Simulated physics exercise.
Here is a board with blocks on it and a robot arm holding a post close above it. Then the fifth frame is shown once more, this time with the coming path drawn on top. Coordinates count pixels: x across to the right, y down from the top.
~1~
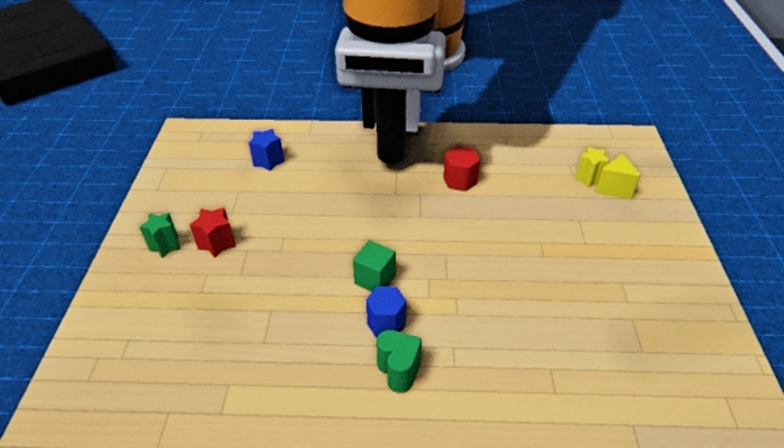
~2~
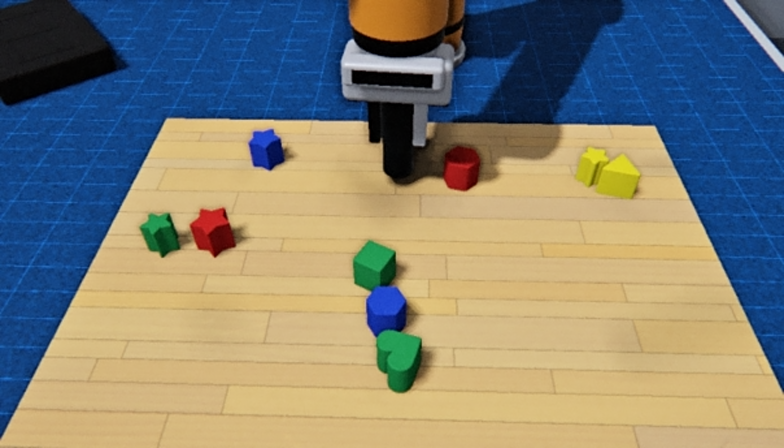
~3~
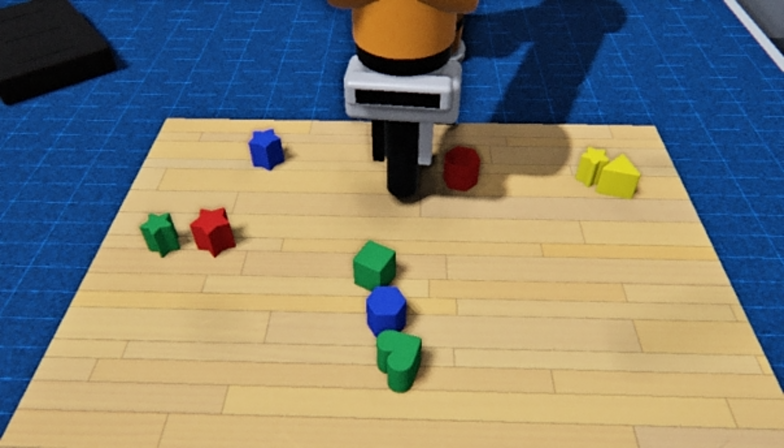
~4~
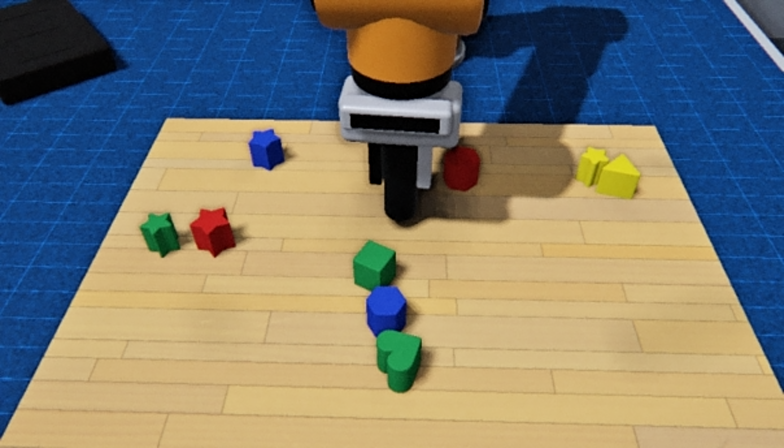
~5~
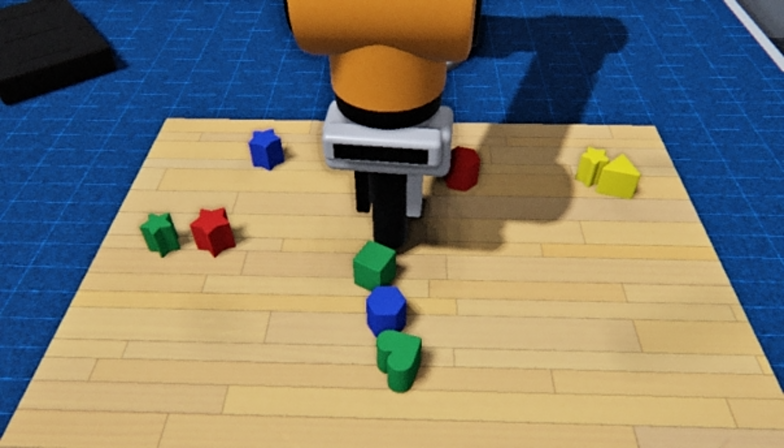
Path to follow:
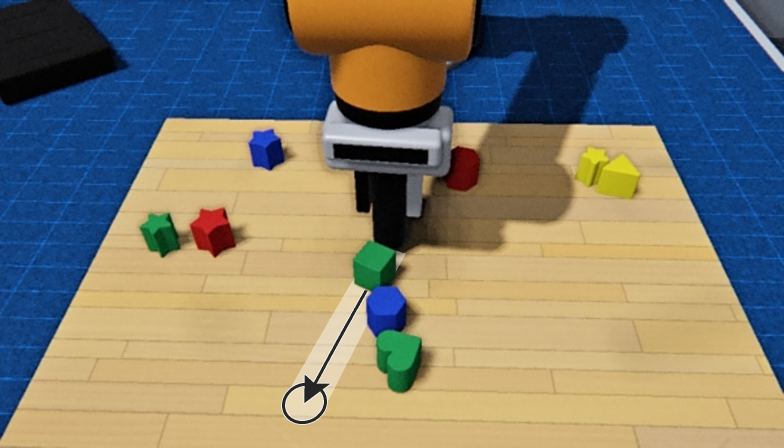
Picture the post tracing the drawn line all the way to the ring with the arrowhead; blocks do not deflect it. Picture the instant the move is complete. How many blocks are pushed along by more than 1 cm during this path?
The push moves two blocks more than 1 cm.
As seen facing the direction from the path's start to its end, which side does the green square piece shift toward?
Sideways shift: Left.
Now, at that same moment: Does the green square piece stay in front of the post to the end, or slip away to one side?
The post should keep driving it forward.
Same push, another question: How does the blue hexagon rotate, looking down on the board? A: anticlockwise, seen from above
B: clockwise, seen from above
My pick is A.
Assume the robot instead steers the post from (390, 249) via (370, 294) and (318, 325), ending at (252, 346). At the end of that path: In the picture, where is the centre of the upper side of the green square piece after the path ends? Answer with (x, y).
The answer is (326, 331).
Path on the board, from (390, 249) directly to (305, 403).
What follows on the original path. One third of the way, post at (364, 282); green square piece at (353, 296), turned 20° anticlockwise; blue hexagon at (386, 314), turned 55° anticlockwise.
Two thirds of the way, post at (335, 333); green square piece at (325, 353), turned 30° anticlockwise; blue hexagon at (387, 314), turned 55° anticlockwise.
At the end, post at (302, 393); green square piece at (300, 420), turned 45° anticlockwise; blue hexagon at (387, 314), turned 55° anticlockwise; green heart block in place.
